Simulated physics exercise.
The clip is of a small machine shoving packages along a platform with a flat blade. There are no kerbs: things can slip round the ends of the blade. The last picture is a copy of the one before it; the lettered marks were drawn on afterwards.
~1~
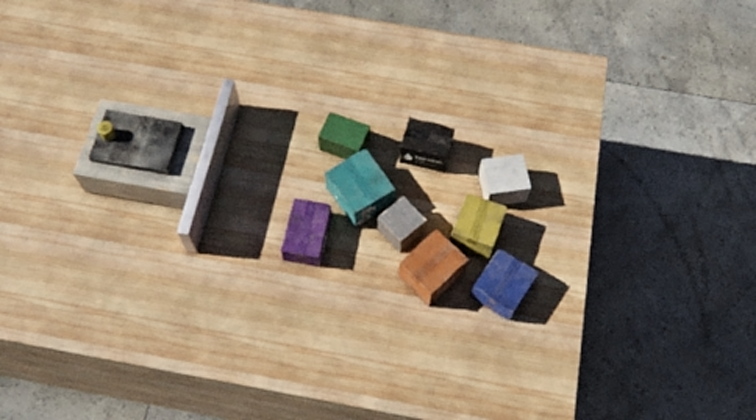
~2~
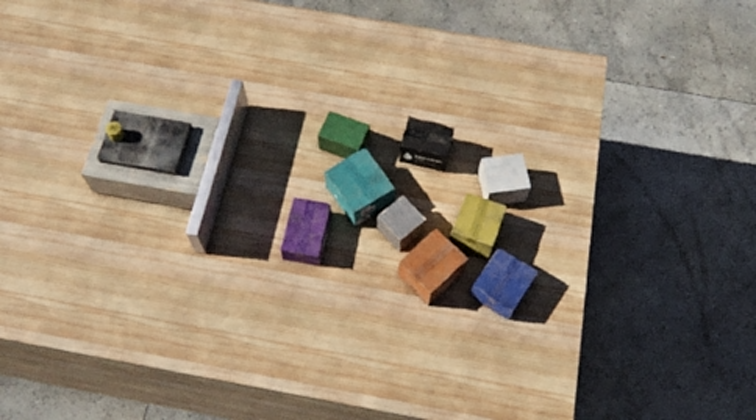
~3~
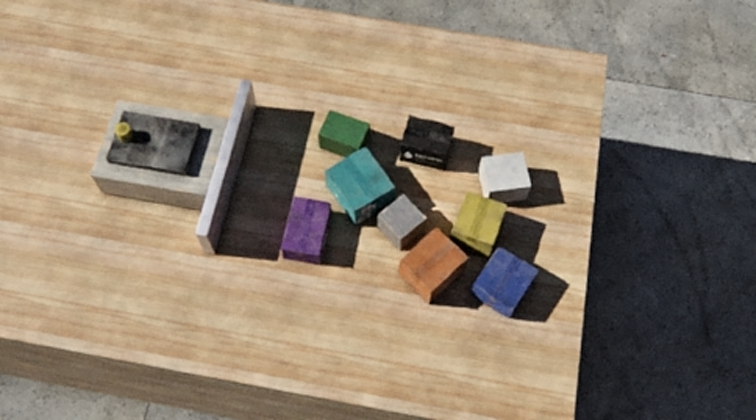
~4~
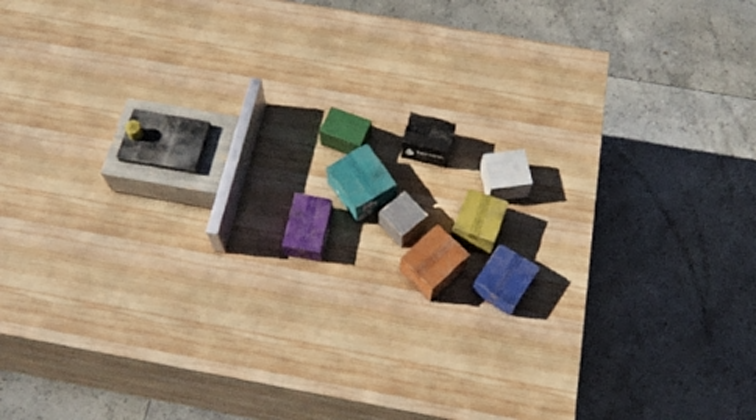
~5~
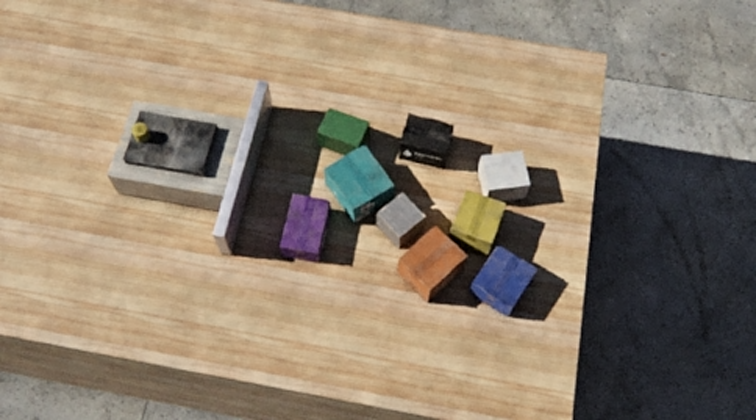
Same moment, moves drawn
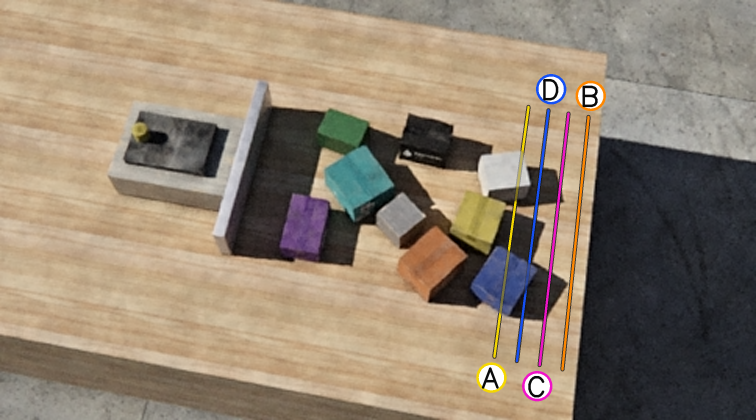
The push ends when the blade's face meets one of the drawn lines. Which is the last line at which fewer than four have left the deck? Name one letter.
No farther than A.
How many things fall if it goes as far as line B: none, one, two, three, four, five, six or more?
By then, six or more.
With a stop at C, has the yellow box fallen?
Yes.
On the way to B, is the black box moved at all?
Yes.
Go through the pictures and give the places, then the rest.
In the first picture, grey crate (402, 225); purple box (307, 232); orange parcel (433, 268).
In the second picture, robot (151, 143); white crate (504, 180).
In the third picture, robot (160, 143); green crate (345, 136).
In the fourth picture, robot (171, 142); black box (429, 140).
In the fifth picture, robot (177, 144); grey crate (401, 221); purple box (306, 228); orange parcel (432, 264).
On the marked copy, A at (513, 224); B at (576, 235); C at (555, 231); D at (534, 228).
Taking A. A third of the way, robot (272, 160); purple box (353, 238); green crate (379, 139).
Two thirds of the way, robot (370, 178); blue parcel (543, 297); white crate (553, 192).
When it is over, robot (447, 191); white crate over the edge; yellow box over the edge; three fallen.
As for the rest, B drops nine; C drops six; D drops five.
